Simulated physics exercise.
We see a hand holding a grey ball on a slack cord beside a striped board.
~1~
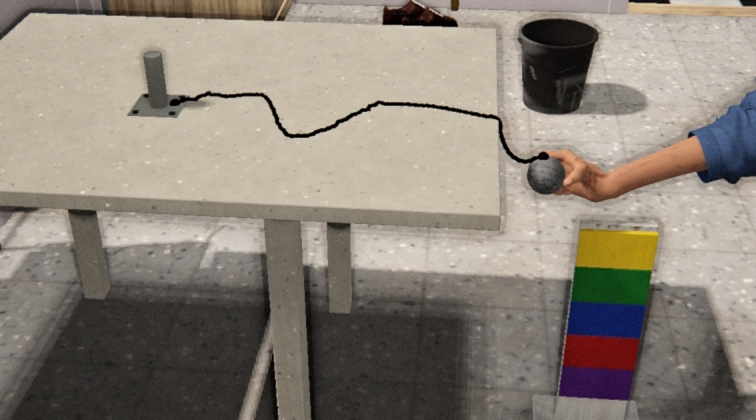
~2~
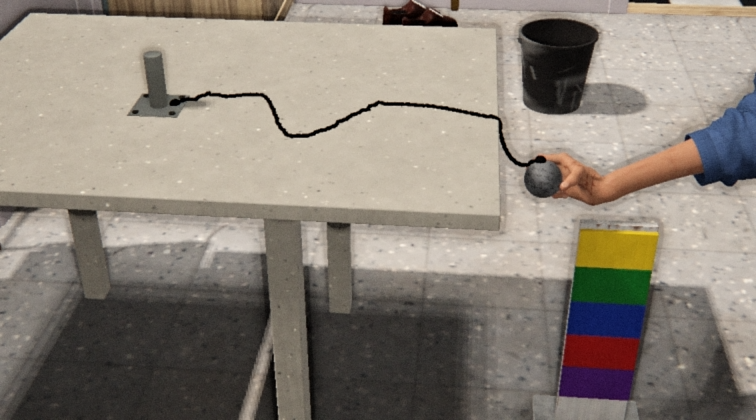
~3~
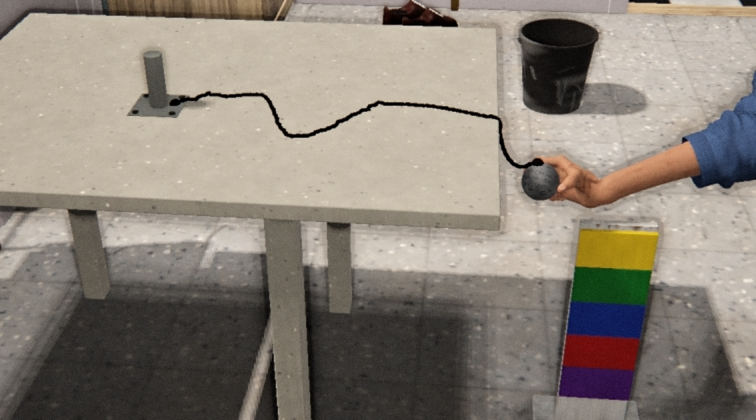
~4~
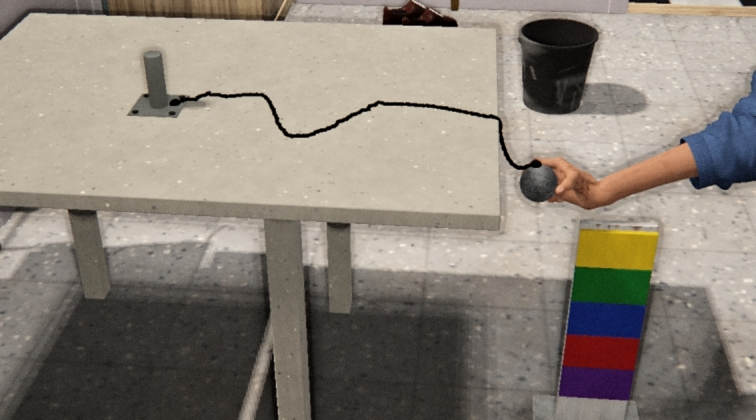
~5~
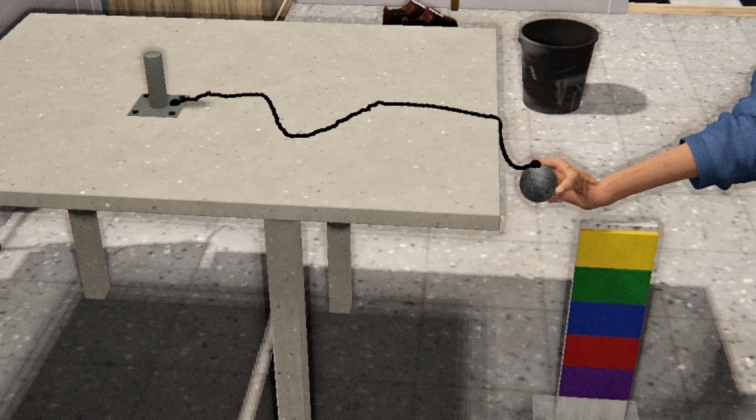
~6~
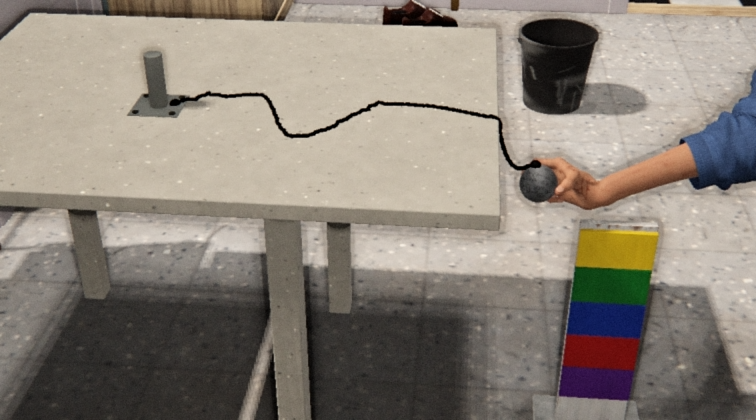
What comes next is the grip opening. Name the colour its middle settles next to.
Its middle settles next to blue.
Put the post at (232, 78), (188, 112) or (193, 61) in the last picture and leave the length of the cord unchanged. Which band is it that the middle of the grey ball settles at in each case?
Try one - red; try two - red; try three - blue.
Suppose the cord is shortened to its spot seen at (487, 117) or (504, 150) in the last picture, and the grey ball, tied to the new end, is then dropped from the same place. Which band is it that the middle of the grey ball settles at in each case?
In order of the tries: Yellow; then green.
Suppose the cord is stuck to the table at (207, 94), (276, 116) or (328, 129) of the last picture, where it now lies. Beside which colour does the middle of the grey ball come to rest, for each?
First try blue, second try green, third try yellow.
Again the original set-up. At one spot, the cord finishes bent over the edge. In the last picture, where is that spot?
About (379, 102).
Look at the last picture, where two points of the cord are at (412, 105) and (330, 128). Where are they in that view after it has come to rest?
Near (498, 160) and (423, 118).
Soon after, ball near (493, 294); level with green.
After that, ball near (486, 305); level with blue.
In the end, ball near (488, 312); level with blue. The blue one.
